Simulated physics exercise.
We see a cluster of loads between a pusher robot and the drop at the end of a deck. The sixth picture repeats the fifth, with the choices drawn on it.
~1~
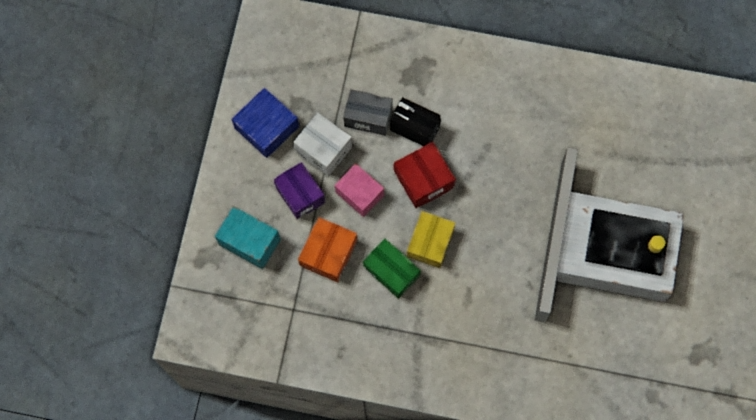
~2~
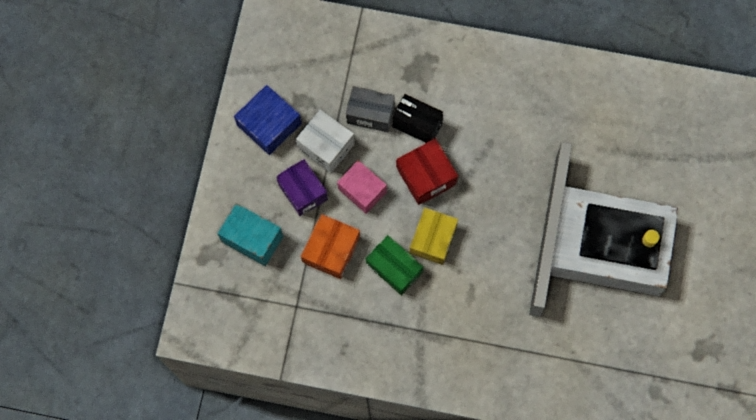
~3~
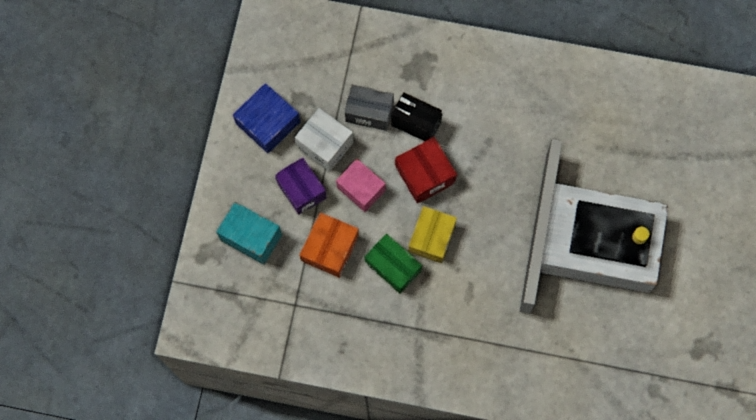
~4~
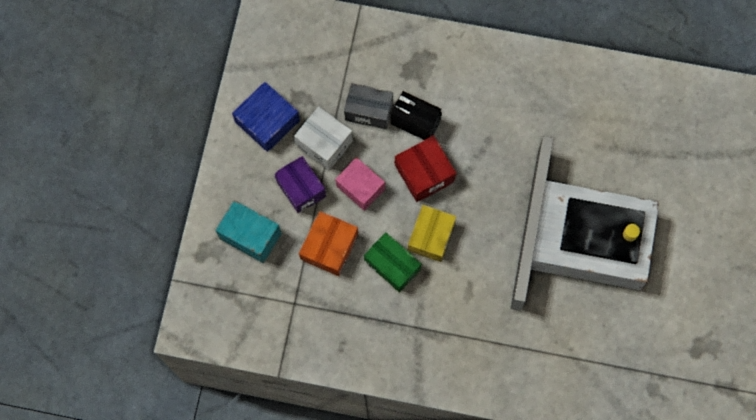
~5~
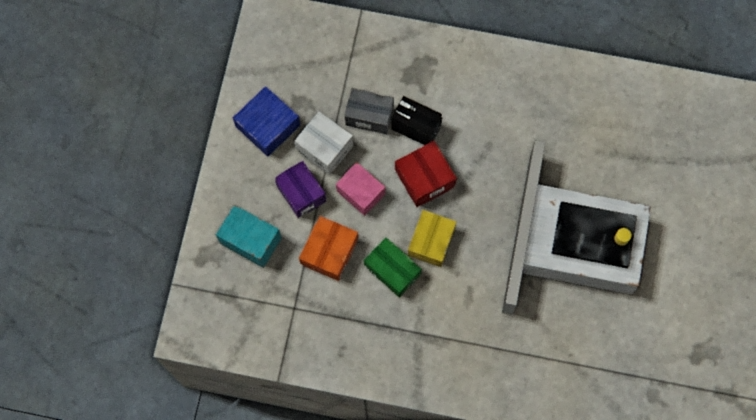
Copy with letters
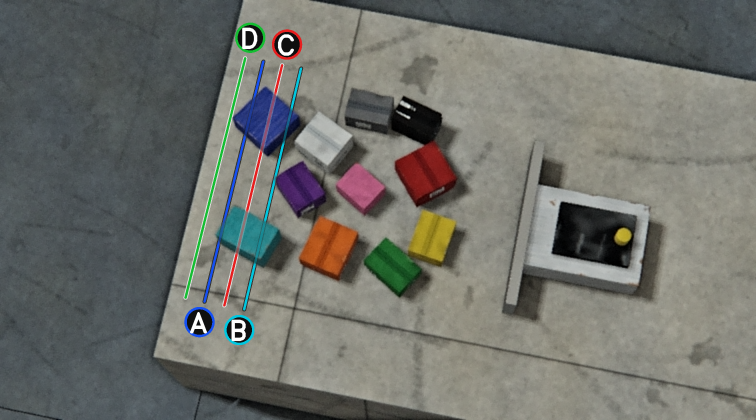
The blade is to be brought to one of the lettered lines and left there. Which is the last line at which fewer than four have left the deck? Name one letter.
Up to line B.
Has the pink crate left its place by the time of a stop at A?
Yes.
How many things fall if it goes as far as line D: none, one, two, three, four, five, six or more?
By then, six or more.
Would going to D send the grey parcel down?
No.
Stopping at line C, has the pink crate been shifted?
Yes.
On the marked copy, A at (235, 178); B at (273, 186); C at (254, 182); D at (216, 175).
Taking B. A third of the way, robot (496, 216); green box (387, 270); red box (404, 169).
Two thirds of the way, robot (405, 198); turquoise crate (208, 233); blue crate (237, 122).
When it is over, robot (335, 185); turquoise crate over the edge; blue crate over the edge; two fallen.
As for the rest, A drops six; C drops five; D drops nine.
